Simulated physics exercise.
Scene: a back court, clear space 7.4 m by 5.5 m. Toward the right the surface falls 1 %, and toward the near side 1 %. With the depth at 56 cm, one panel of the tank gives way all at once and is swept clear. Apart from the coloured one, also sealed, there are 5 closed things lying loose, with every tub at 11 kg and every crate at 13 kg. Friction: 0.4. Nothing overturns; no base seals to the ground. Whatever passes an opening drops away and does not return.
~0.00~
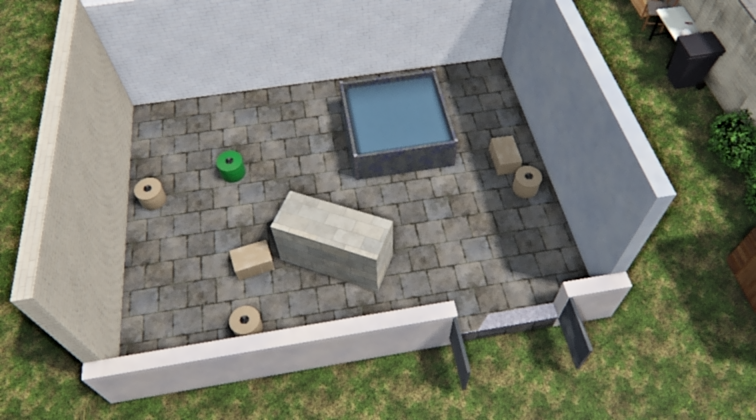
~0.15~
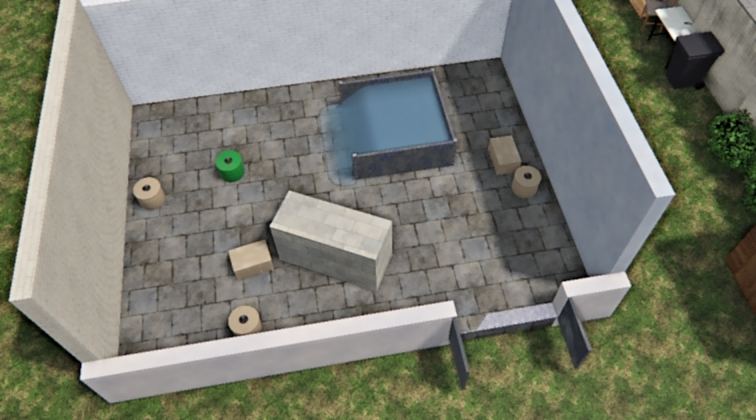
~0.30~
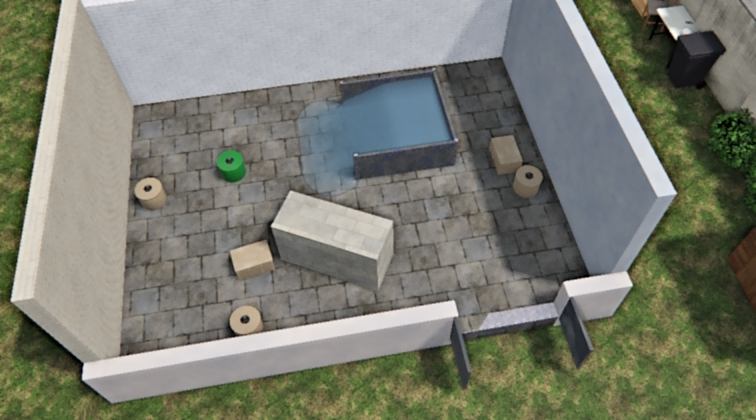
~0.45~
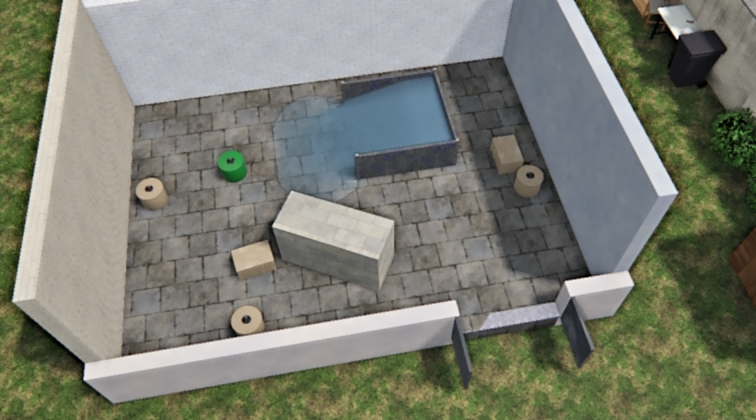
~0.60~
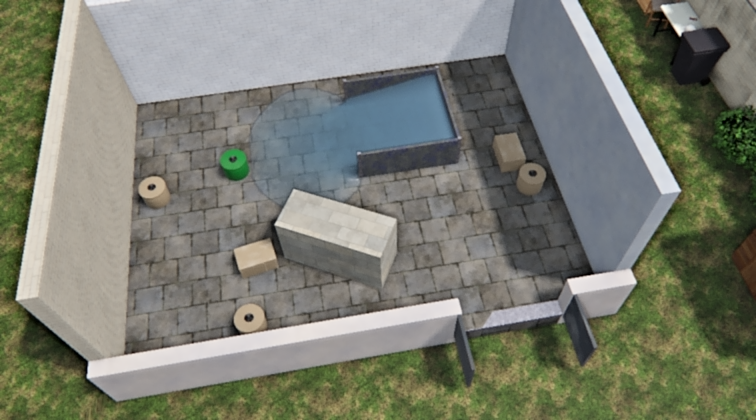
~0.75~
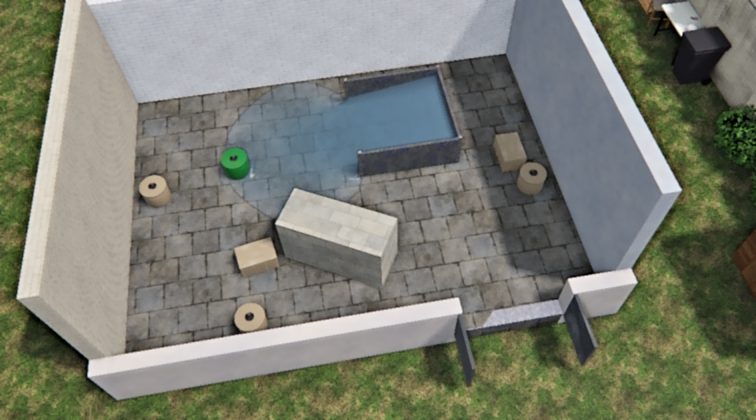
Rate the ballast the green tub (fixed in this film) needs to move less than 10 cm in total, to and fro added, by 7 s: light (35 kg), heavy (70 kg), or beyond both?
Rating: Heavy.
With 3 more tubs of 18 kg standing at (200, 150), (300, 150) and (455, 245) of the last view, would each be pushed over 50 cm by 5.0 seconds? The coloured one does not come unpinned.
Going through them in that order, the answers are too far, too far and not too far.
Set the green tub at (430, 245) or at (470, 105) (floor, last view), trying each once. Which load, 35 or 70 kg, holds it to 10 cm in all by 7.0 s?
In turn: The lighter suffices; the lighter suffices.
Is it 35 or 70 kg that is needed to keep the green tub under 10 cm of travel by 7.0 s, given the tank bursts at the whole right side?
In that case, even the light one works.
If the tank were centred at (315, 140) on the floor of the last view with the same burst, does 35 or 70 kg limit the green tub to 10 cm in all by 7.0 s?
In that case the answer is that both weights fall short.
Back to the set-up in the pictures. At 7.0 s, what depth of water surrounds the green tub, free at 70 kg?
Something like 3 centimetres.
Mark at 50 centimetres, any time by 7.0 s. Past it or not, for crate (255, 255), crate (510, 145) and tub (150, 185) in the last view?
Result, in sequence - exceeds the limit; within the limit; exceeds the limit.
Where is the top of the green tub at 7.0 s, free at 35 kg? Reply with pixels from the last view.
It should be close to (192, 170) in the last view.
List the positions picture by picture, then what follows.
The first frame shows the green tub at (229, 161) rests on the ground; 2.9 m2 under water; 0 of 6 have shifted.
The second frame shows the green tub at (228, 161), on the bottom; water covers 3.7 m2; 0 of 6 have shifted.
The third frame shows the green tub at (229, 161), on the bottom; 4.7 m2 under water; 0 of 6 have shifted.
The fourth frame shows the green tub at (231, 161) rests on the ground; 6.1 m2 under water; 0 of 6 have shifted.
The fifth frame shows the green tub at (233, 159), on the bottom; water covers 7.5 m2; 0 of 6 have shifted.
The sixth frame shows the green tub at (234, 158), on the bottom; 8.9 m2 under water; 0 of 6 have shifted.
After 1.4 s the green tub would be 25 cm from its start with 35 kg and 0 cm from its start with 70 kg; 12 cm of water round it then.
After 3.1 s the green tub would be 75 cm from its start with 35 kg and 0 cm from its start with 70 kg; 5 cm of water round it then.
After 4.9 s the green tub would be 74 cm from its start with 35 kg and 0 cm from its start with 70 kg; 7 cm of water round it then.
After 7.0 s the green tub would be 74 cm from its start with 35 kg and 0 cm from its start with 70 kg; 3 cm of water round it then.
